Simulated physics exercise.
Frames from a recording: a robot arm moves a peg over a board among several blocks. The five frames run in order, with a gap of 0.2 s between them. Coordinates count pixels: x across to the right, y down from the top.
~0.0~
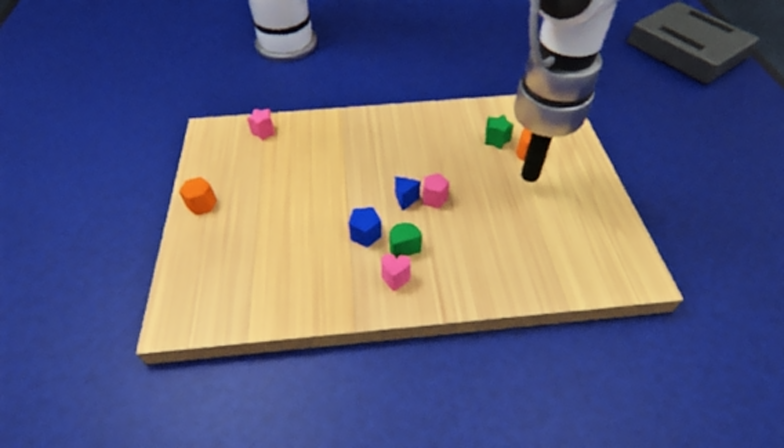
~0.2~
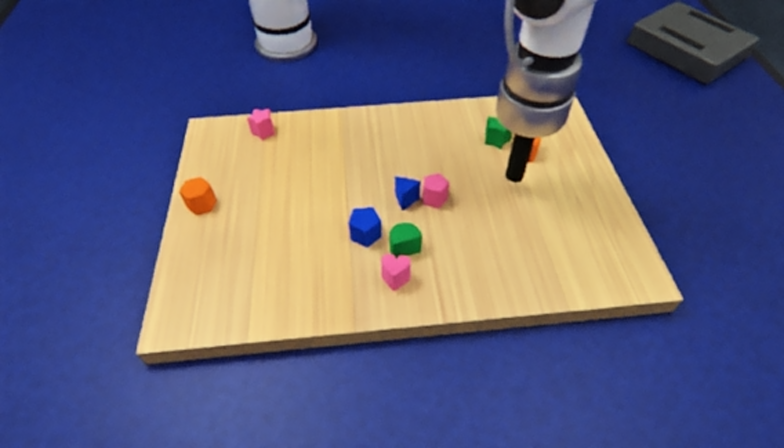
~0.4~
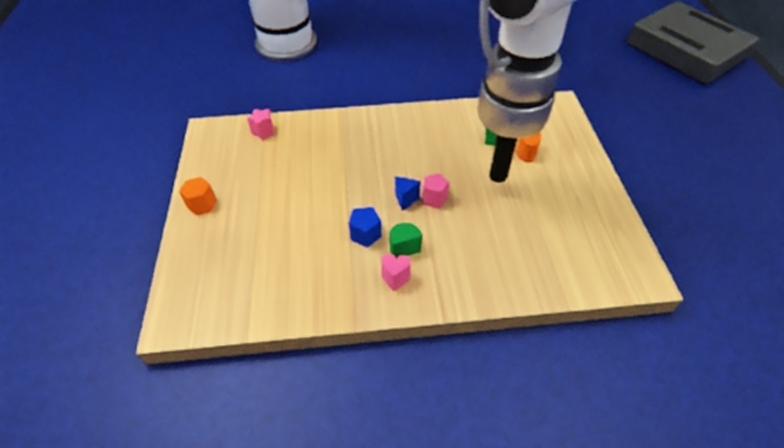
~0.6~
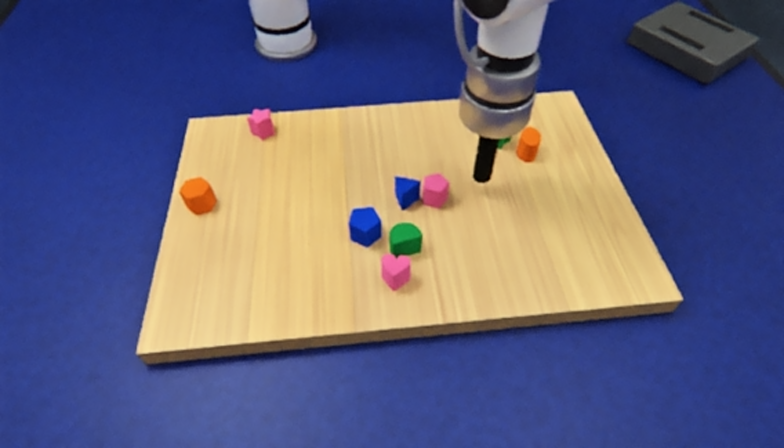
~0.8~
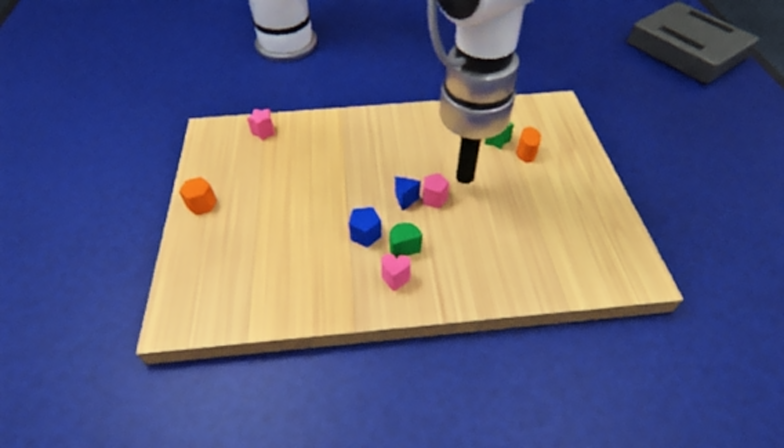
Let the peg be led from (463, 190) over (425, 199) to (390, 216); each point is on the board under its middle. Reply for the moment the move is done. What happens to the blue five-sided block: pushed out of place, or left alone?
The blue five-sided block changes place.
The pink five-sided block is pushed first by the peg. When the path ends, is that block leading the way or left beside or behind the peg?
Carried ahead at the end.
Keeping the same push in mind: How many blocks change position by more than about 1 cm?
The number will come to 3 or more.
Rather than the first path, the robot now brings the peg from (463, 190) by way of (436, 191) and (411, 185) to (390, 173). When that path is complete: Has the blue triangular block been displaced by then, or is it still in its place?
It shifts.
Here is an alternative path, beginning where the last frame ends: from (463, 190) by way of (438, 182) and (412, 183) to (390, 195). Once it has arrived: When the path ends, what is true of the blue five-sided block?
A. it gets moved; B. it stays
Choice B: It stays.
The first path, step by step. One third of the way, peg at (437, 184); blue triangular block at (396, 184), turned 15° anticlockwise; pink five-sided block at (420, 187).
Two thirds of the way, peg at (413, 192); blue triangular block at (379, 185), turned 15° anticlockwise; pink five-sided block at (395, 196).
At the end, peg at (390, 205); blue five-sided block at (354, 223), turned 30° anticlockwise; green D-shaped block unmoved; blue triangular block at (375, 186); pink five-sided block at (369, 205), turned 15° clockwise.
